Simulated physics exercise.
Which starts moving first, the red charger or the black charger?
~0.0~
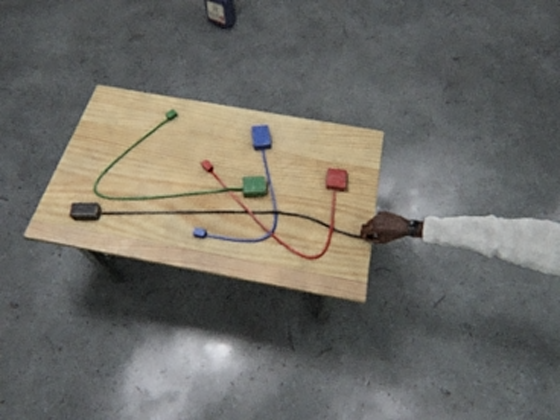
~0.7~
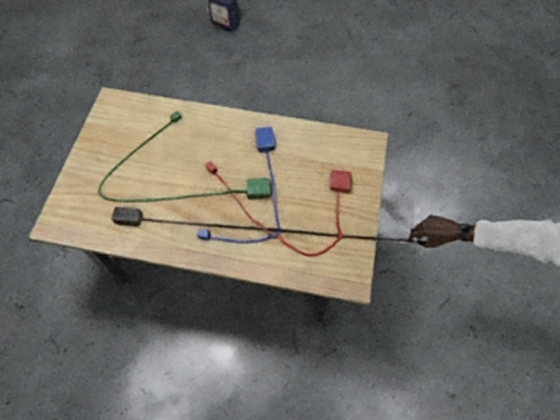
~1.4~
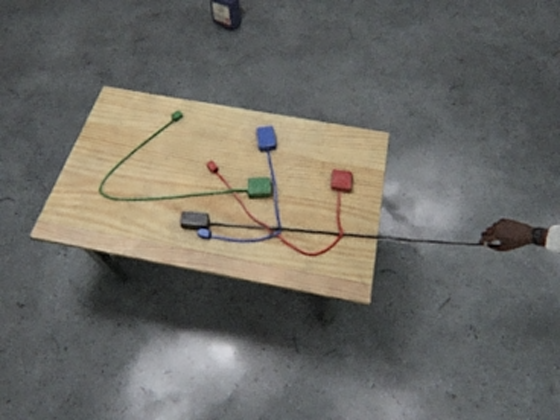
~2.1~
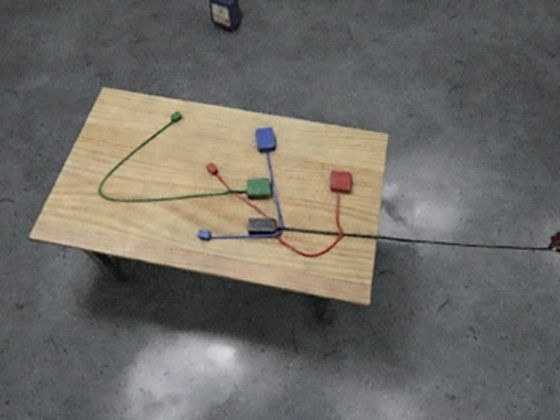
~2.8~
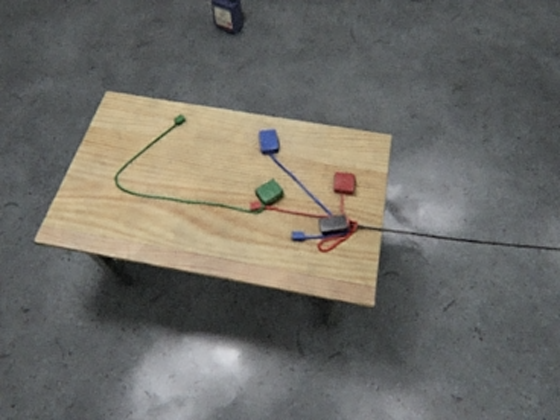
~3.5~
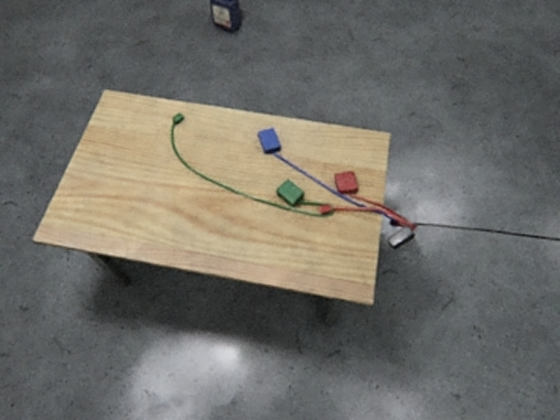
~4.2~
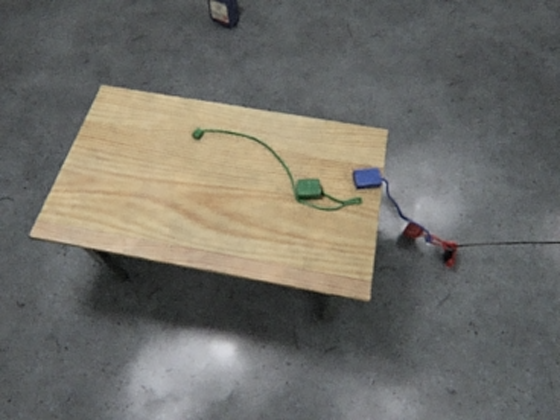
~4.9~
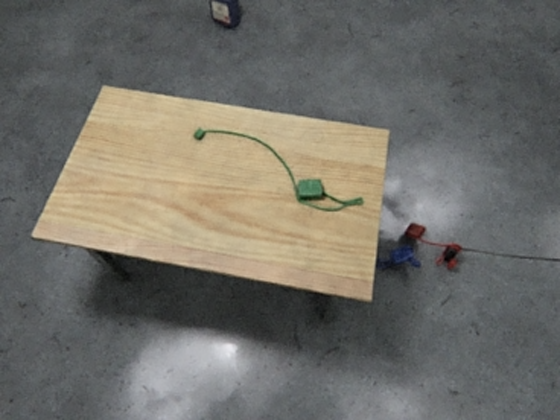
The black charger starts moving first, sliding right across the table as its cable is pulled. The red charger stays in place until later, when it is dragged over the right edge.
